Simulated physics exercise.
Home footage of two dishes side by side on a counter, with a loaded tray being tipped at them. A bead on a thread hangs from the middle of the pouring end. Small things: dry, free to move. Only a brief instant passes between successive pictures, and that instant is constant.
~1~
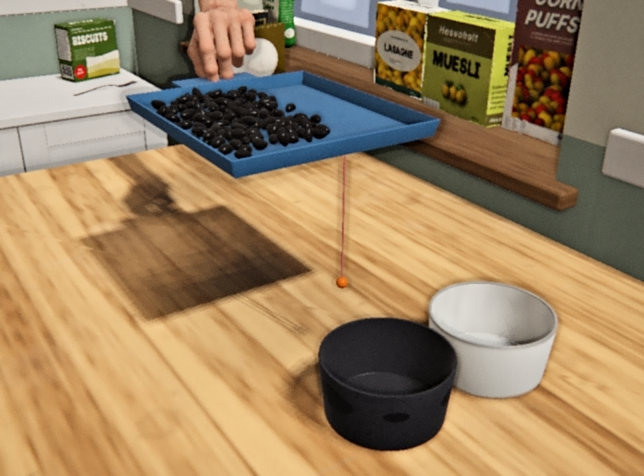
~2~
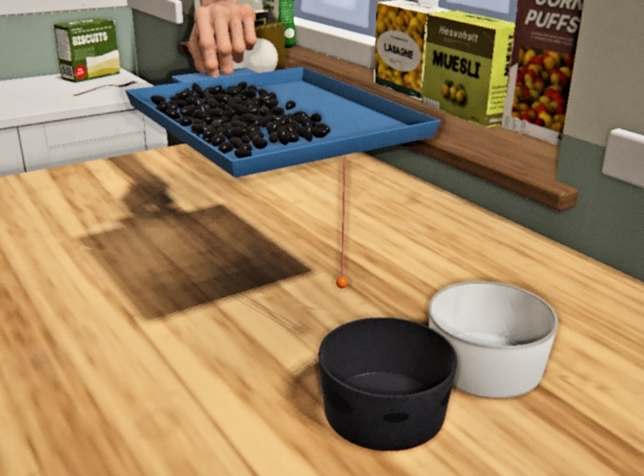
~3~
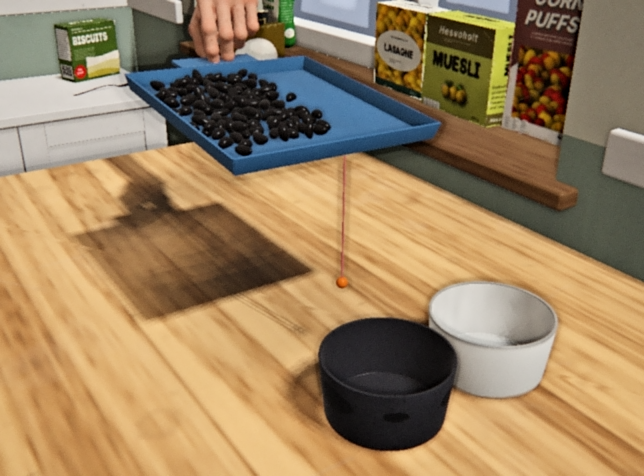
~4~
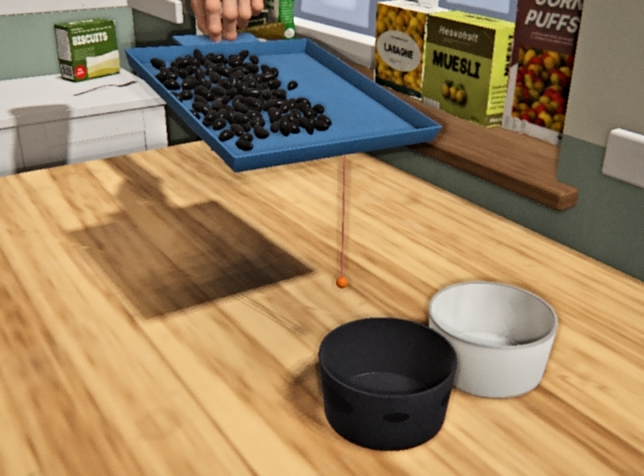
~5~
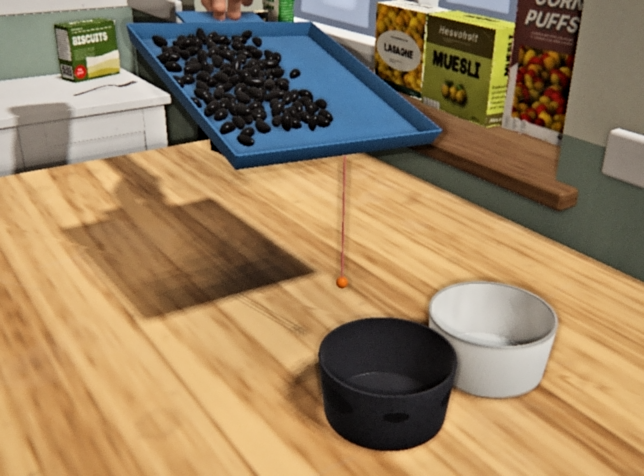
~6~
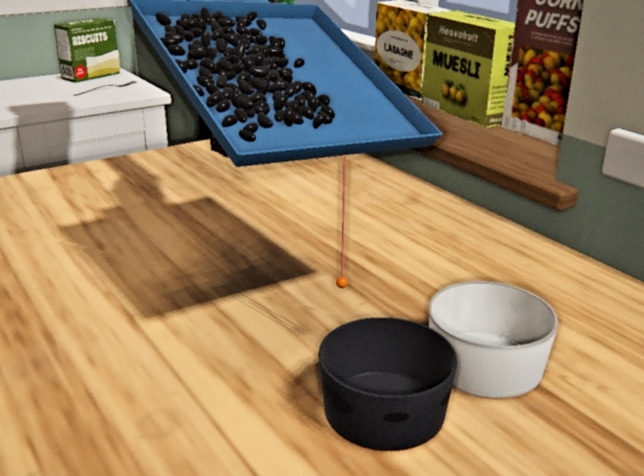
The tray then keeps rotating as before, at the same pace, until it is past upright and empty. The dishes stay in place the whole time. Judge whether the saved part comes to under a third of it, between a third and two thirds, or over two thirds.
What lands in the dishes is going to run from one to two thirds of the load.
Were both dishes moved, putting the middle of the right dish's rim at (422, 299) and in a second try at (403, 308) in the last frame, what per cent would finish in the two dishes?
The first position comes out at 80 per cent, the other at 70 per cent.
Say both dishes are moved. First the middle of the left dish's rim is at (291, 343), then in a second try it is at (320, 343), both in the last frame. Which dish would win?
First try: The dish on the right-hand side; second try: The dish on the right-hand side.
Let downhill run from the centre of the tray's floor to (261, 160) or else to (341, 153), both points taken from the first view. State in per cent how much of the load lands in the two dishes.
First heading 0 %, second heading 40 %.
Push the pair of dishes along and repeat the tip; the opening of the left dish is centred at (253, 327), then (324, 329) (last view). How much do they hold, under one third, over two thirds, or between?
At the first place less than a third, at the second above two thirds.
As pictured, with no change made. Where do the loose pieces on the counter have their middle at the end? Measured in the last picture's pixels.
Somewhere about (416, 332), I'd say.
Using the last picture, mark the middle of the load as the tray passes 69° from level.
Centre estimate: (361, 126).
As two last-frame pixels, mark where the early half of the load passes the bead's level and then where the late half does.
First around (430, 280), afterwards around (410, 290).
Just after the last frame, tray tipped steeply; the larger part on the tray; just a few in the left dish; just a few in the right dish; just a few outside both; about a tenth in the air.
A moment on, tray tipped past a quarter turn; about a tenth on the tray; about a tenth in the left dish; about a tenth in the right dish; roughly a third outside both; roughly a third in the air.
Further on, tray tipped past a quarter turn; roughly a quarter in the left dish; about a tenth in the right dish; roughly half outside both.
When it is over, tray tipped past a quarter turn; roughly a quarter in the left dish; about a tenth in the right dish; roughly half outside both.
